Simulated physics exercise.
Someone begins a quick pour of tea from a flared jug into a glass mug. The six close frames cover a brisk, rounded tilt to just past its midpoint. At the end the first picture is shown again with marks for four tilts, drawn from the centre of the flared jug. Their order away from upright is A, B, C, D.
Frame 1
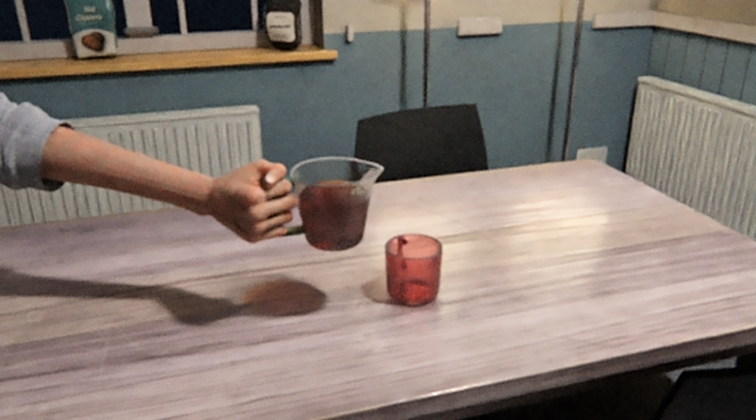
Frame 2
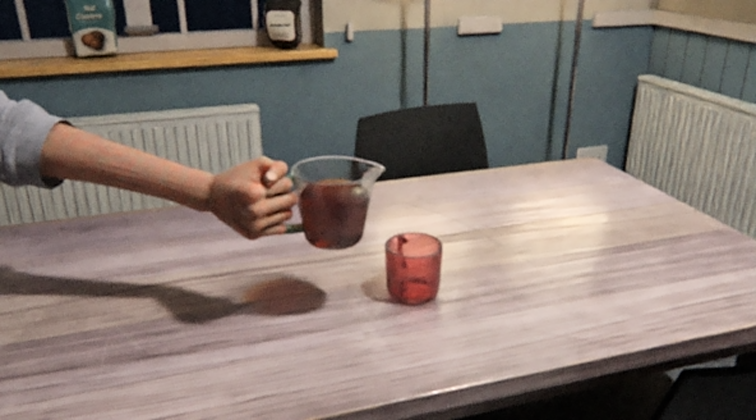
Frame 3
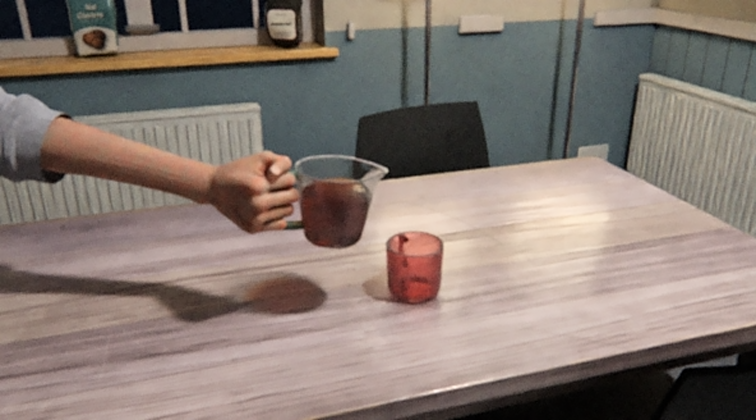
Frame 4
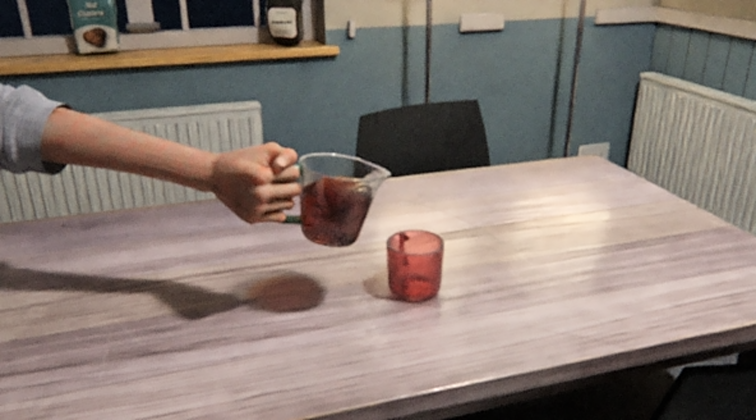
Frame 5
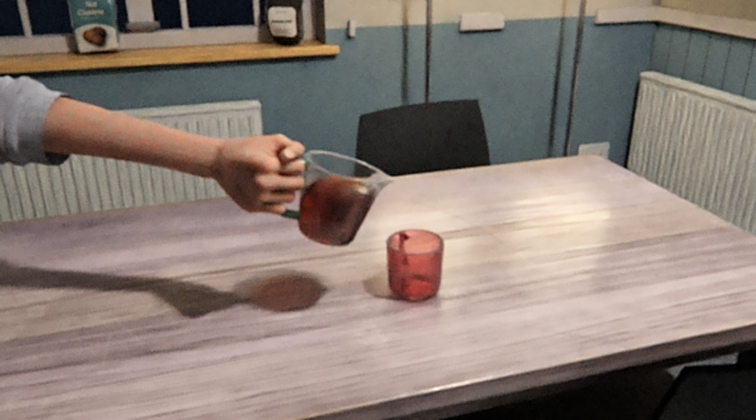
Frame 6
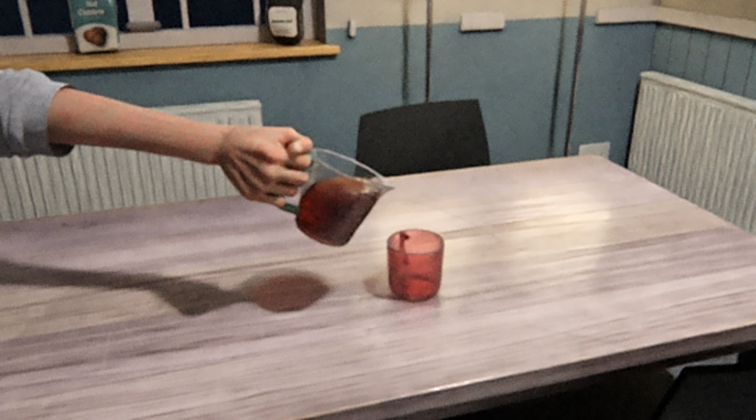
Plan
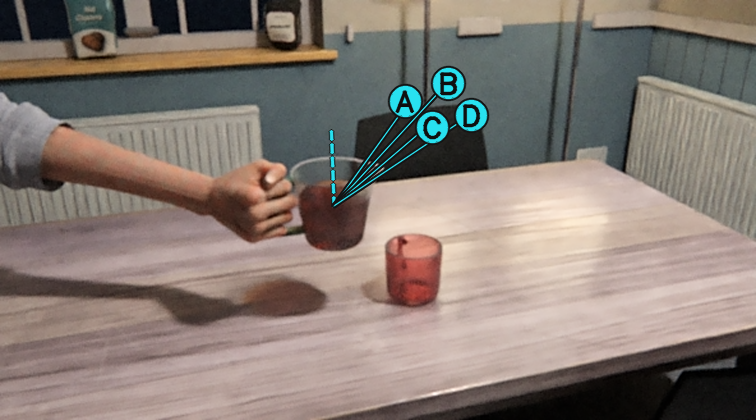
A hand holding a clear jug of dark reddish liquid gradually tilting it rightward above a red tumbler on a wooden table.
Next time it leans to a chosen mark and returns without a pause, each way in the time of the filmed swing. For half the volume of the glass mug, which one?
Use tilt C.
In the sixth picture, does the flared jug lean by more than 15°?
Yes.
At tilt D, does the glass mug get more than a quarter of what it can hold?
Yes, clearly.
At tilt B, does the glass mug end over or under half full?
Under half.
On the marked copy, A at (397, 117); B at (436, 94); C at (416, 135); D at (457, 123).
For tilt A, the glass mug ends with about 14 % of what it can hold.
For tilt B, the glass mug ends with about 30 % of what it can hold.
For tilt C, the glass mug ends with about 47 % of what it can hold.
For tilt D, the glass mug ends with about 68 % of what it can hold.
